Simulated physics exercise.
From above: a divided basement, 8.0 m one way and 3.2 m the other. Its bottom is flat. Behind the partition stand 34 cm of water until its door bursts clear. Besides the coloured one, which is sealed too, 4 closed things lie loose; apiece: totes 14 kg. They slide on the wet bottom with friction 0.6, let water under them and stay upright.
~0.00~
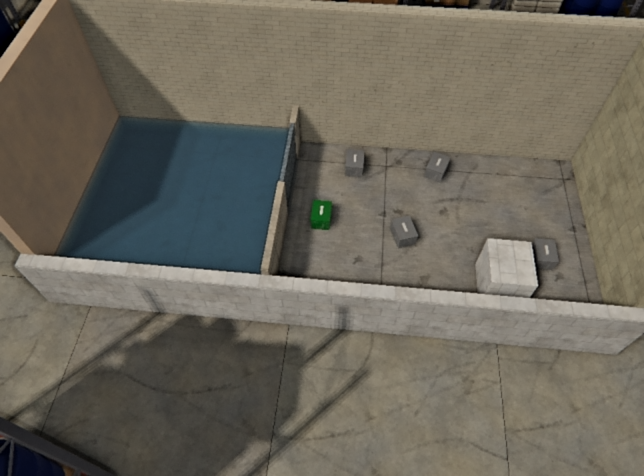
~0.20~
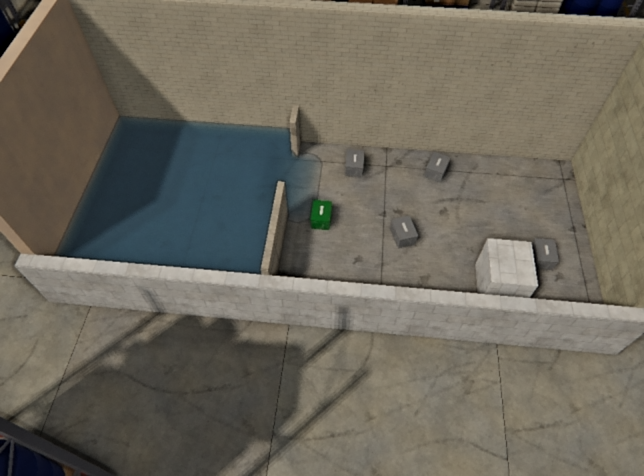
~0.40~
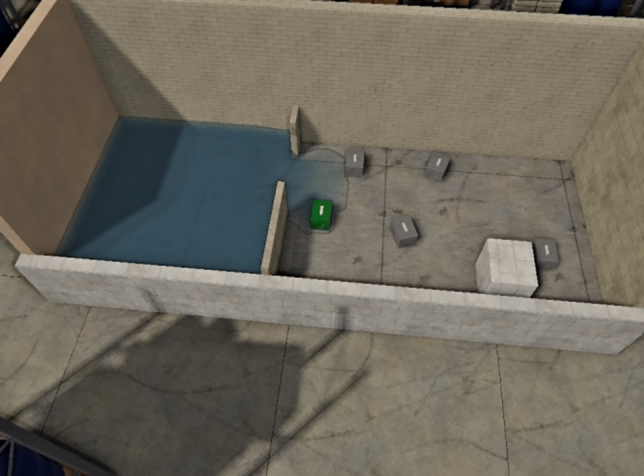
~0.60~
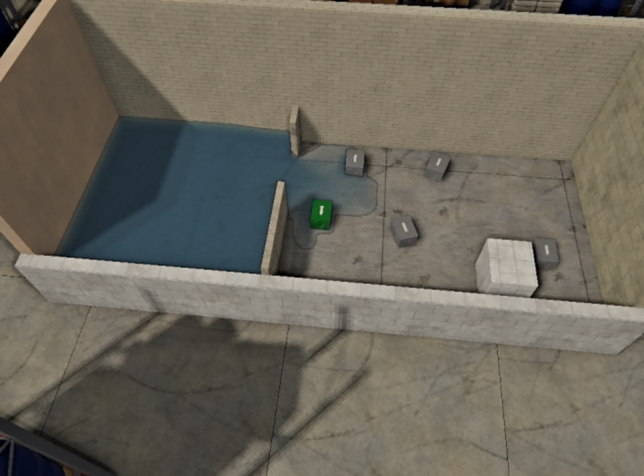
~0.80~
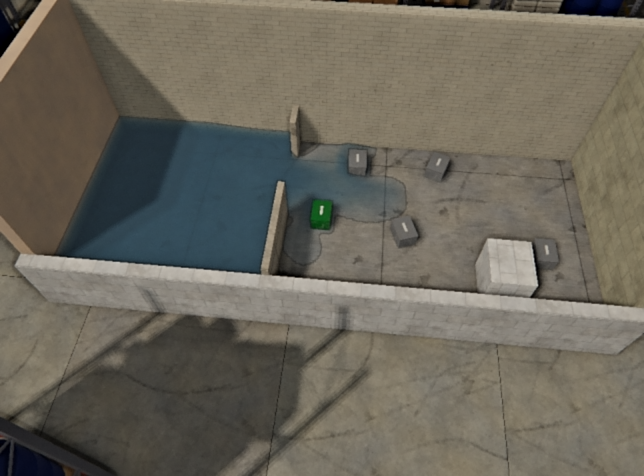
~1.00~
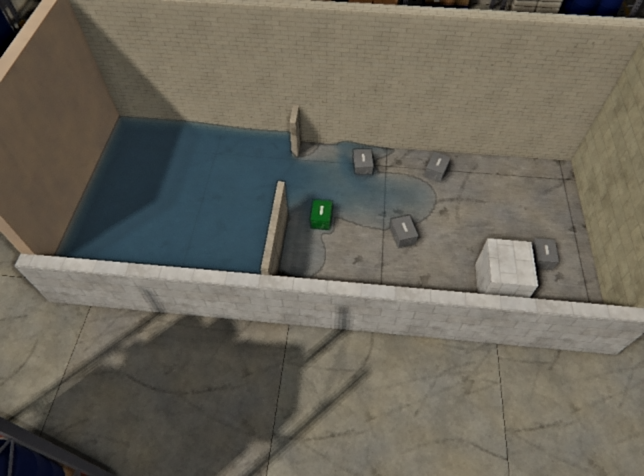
At the start, blue water fills the left side of a walled basement, behind a divider, while a green tote, four gray boxes and a white block sit on the dry right side. A gap opens in the divider and water spreads rightward around the tote, and the nearest gray box shifts slightly.
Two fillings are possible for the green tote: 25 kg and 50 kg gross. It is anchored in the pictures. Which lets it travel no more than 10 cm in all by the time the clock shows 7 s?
I expect that the smaller load will do.
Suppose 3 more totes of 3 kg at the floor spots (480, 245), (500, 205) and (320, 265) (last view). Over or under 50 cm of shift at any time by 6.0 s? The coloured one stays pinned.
In turn: Past it, more, under.
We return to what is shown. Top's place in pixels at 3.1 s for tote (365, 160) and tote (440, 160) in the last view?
Around (485, 155) and (498, 171).
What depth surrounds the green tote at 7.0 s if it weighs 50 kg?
About 7 cm.
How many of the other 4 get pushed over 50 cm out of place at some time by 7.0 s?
3 of them.
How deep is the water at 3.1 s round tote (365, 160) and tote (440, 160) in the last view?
Roughly 10 and 7 cm.
After 1.4 s the green tote would be 0 cm from its start with 25 kg and 0 cm from its start with 50 kg; 7 cm of water round it then.
After 3.1 s the green tote would be 0 cm from its start with 25 kg and 0 cm from its start with 50 kg; 7 cm of water round it then.
After 4.9 s the green tote would be 0 cm from its start with 25 kg and 0 cm from its start with 50 kg; 6 cm of water round it then.
After 7.0 s the green tote would be 0 cm from its start with 25 kg and 0 cm from its start with 50 kg; 7 cm of water round it then.
